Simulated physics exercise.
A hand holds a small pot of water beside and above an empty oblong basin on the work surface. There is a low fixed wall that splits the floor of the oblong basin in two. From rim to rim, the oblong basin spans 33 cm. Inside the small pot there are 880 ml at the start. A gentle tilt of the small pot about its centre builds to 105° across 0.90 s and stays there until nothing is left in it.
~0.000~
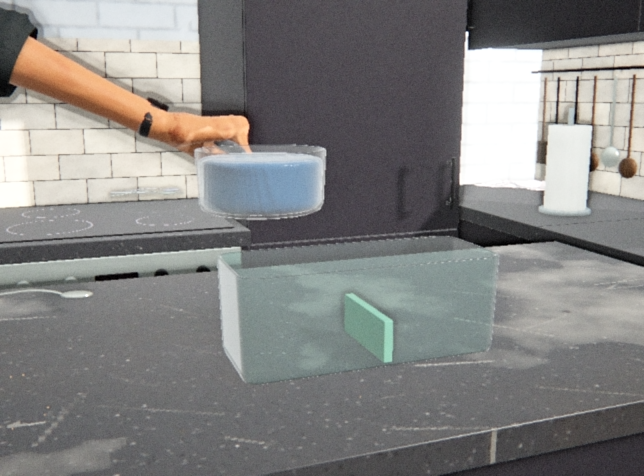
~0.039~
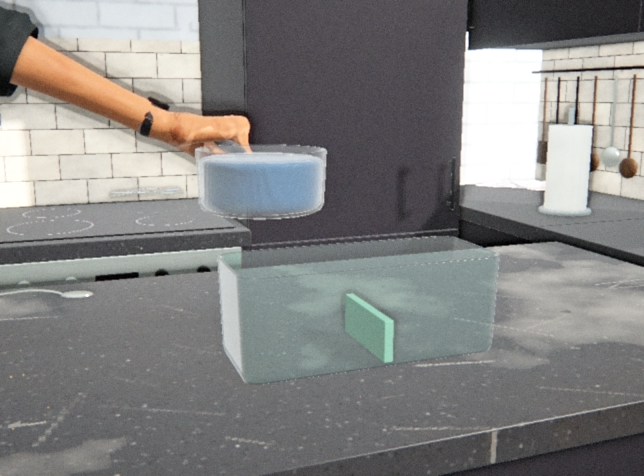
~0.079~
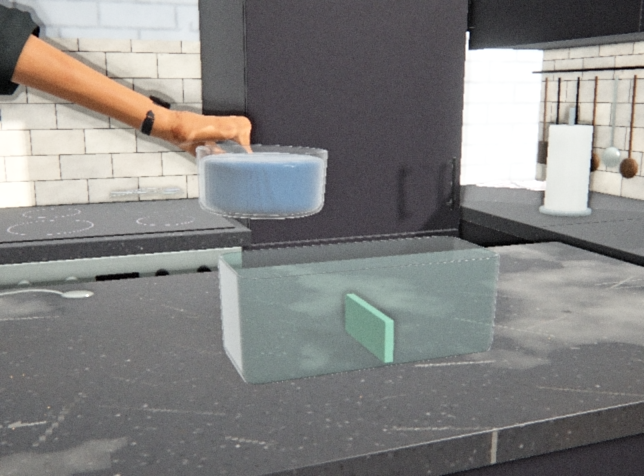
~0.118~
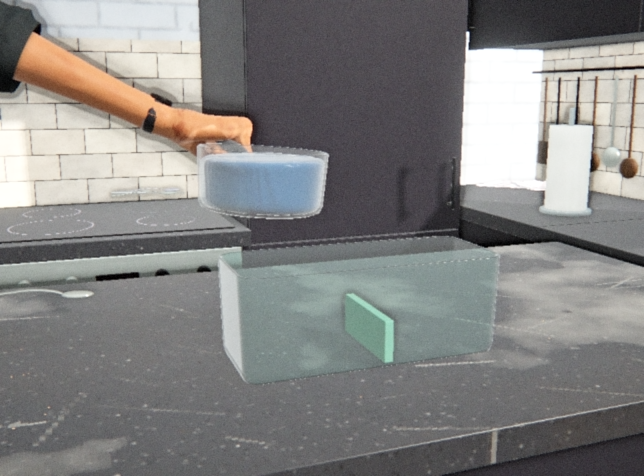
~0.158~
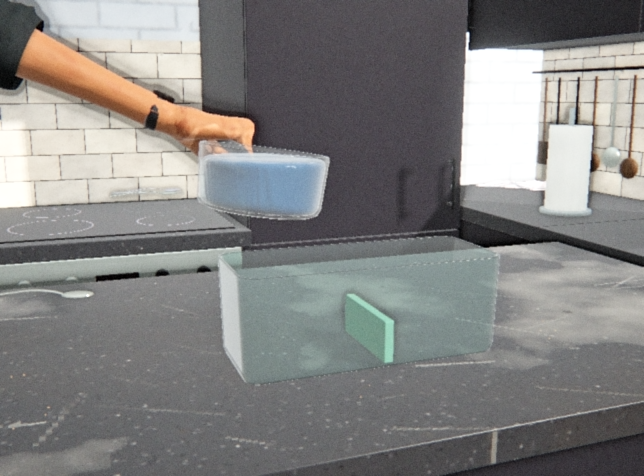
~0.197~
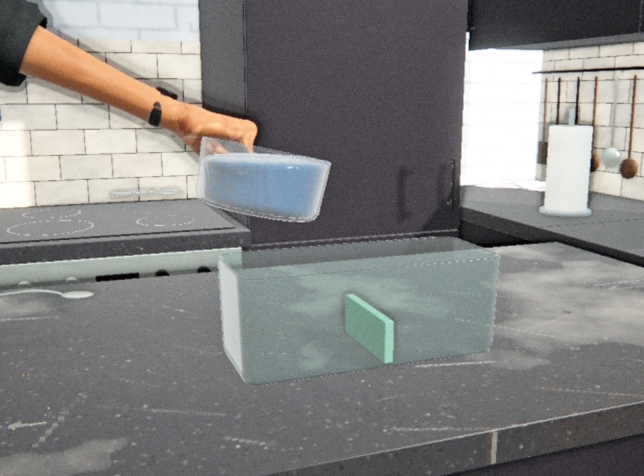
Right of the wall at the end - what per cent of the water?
Near 39 per cent.
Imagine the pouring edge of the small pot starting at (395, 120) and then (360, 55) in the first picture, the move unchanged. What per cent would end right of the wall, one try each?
The first try gives 85 percent and the second 90 percent.
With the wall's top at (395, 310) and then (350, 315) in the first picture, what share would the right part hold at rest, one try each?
5 then 65 %.
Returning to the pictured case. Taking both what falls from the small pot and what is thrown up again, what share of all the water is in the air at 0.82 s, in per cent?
It comes to some 4 percent of the total.
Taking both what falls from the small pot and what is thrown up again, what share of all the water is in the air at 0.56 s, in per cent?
Around 32 percent.
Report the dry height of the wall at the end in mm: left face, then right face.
It's around 28 mm on the left side and around 34 mm on the right side.
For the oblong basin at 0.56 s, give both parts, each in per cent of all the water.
10 left and 12 right, roughly.
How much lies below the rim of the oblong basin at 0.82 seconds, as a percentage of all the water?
Roughly 88 %.
By 0.56 s the tilt is 72° and 47 per cent is still to pour, 9 is left of the wall and 12 right of it.
By 0.82 s the tilt is 103° and 7 per cent is still to pour, 50 is left of the wall and 39 right of it.
By 1.10 s the tilt is 105° and 0 per cent is still to pour, 59 is left of the wall and 39 right of it.
By 1.40 s the tilt is 105° and 0 per cent is still to pour, 59 is left of the wall and 39 right of it.
At rest 59 per cent lies left of the wall, 39 right of it and 1 outside.
